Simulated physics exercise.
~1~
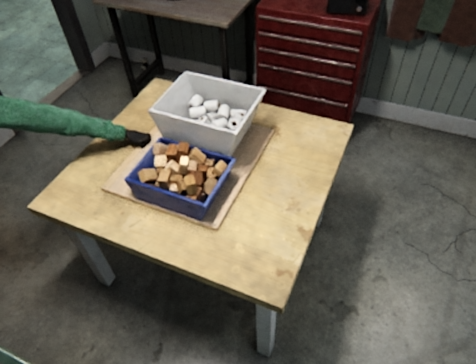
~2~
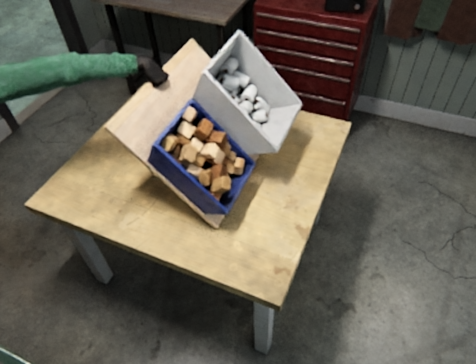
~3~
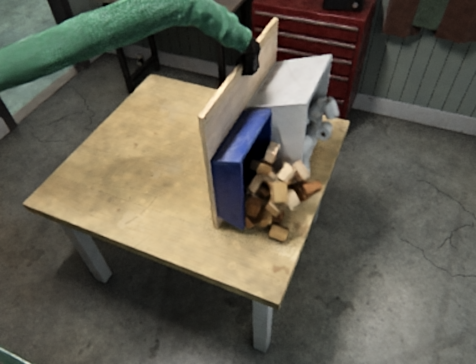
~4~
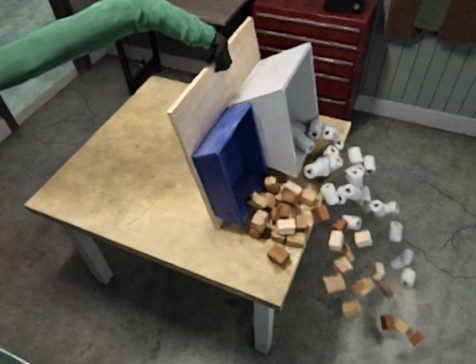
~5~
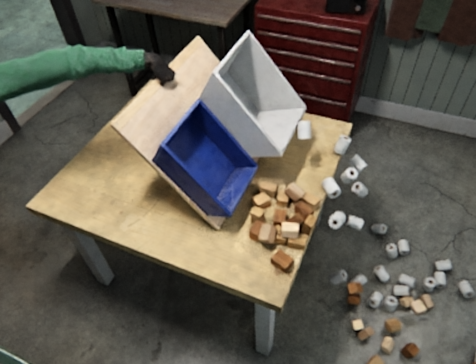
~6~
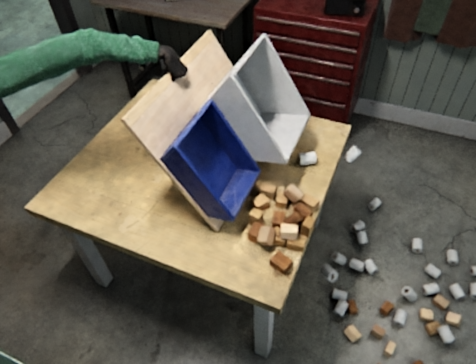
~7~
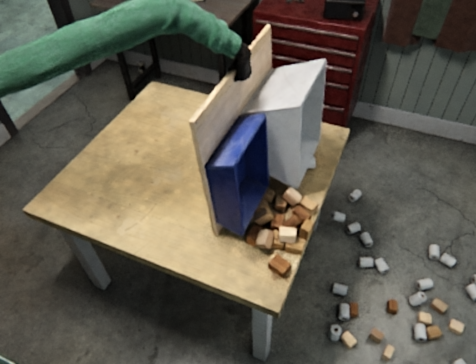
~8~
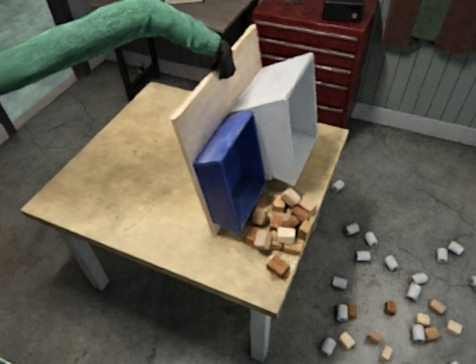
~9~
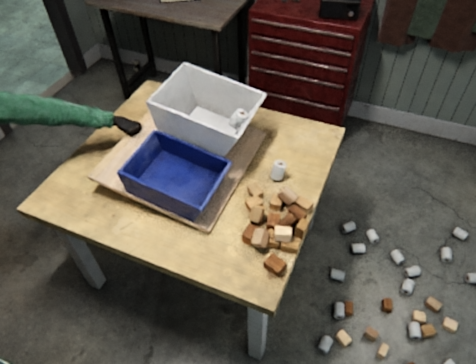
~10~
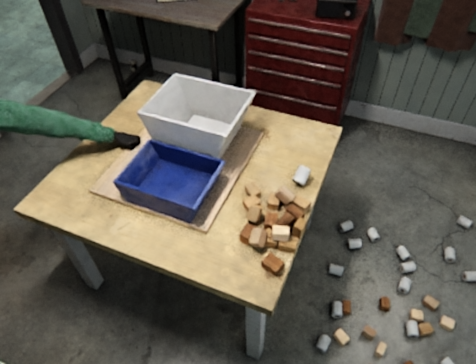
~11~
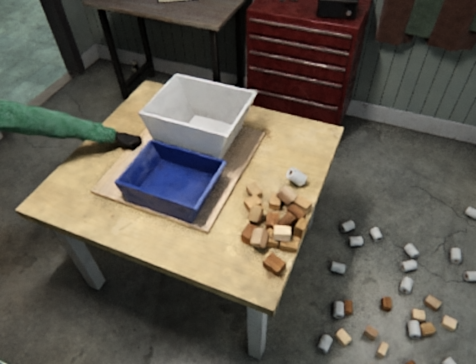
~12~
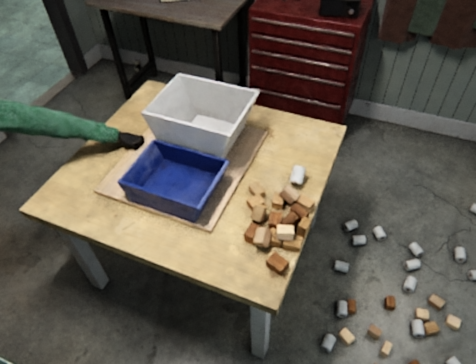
At the start, a white crate of paper rolls and a blue crate of wooden blocks sit on a plywood board on a table, with a green-sleeved arm at the board's left edge. The hand tips the board steeply up, and blocks and rolls spill out to the right. Some blocks pile on the tabletop while others drop to the floor with most of the rolls. The hand lowers the board partway, raises it steeply again, then lays it flat. It ends with the blue crate empty, the white crate looking nearly so, and pieces scattered across table and floor.
